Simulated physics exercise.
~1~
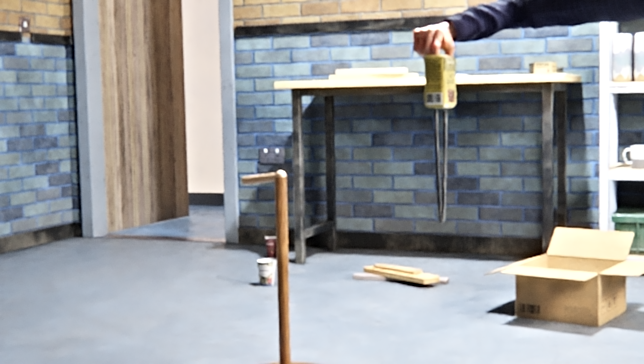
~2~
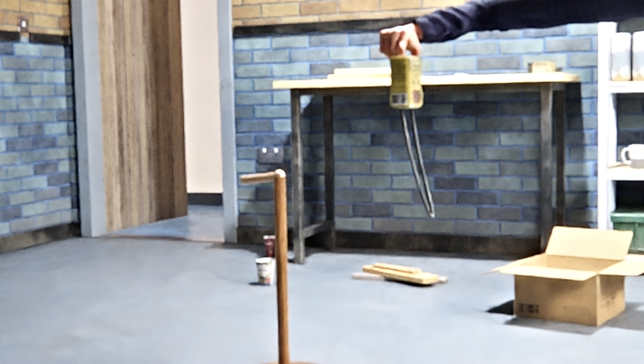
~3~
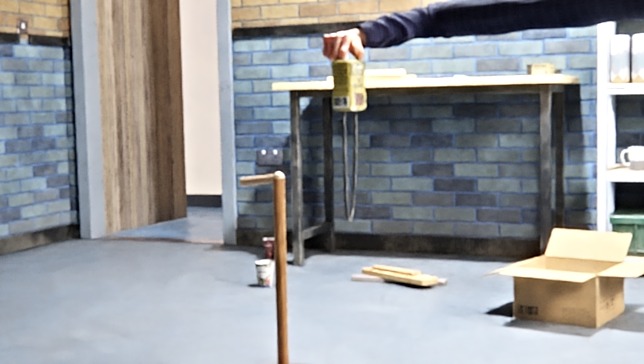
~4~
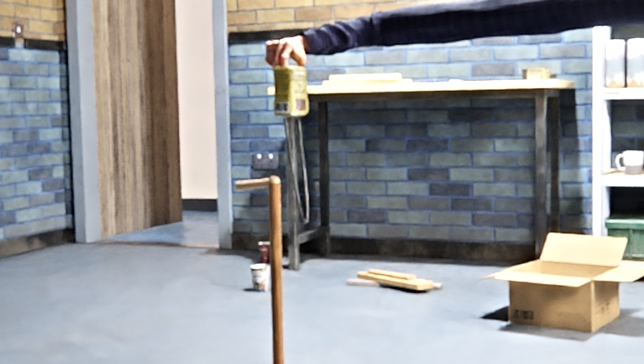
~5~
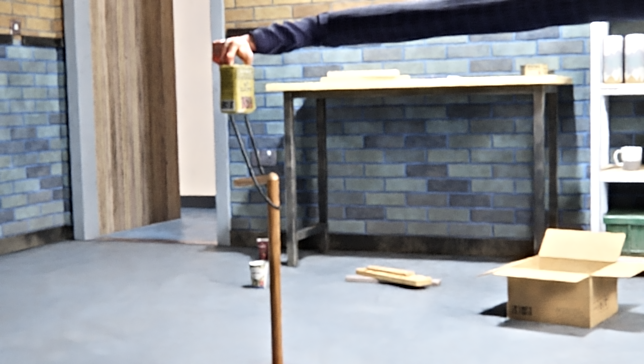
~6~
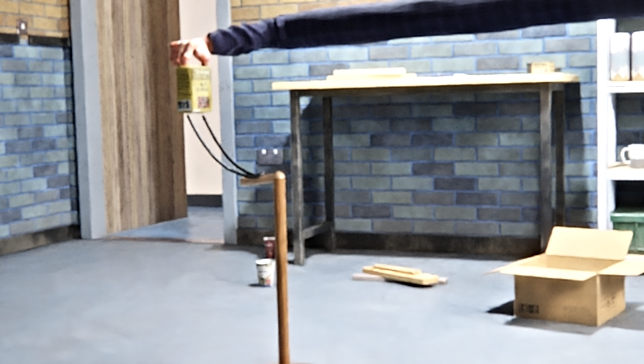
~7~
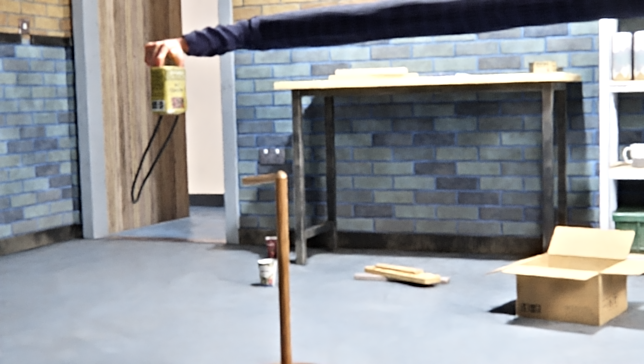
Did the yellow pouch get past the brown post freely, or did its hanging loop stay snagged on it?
The yellow pouch went by freely, with its loop hanging clear on the left side of the post.
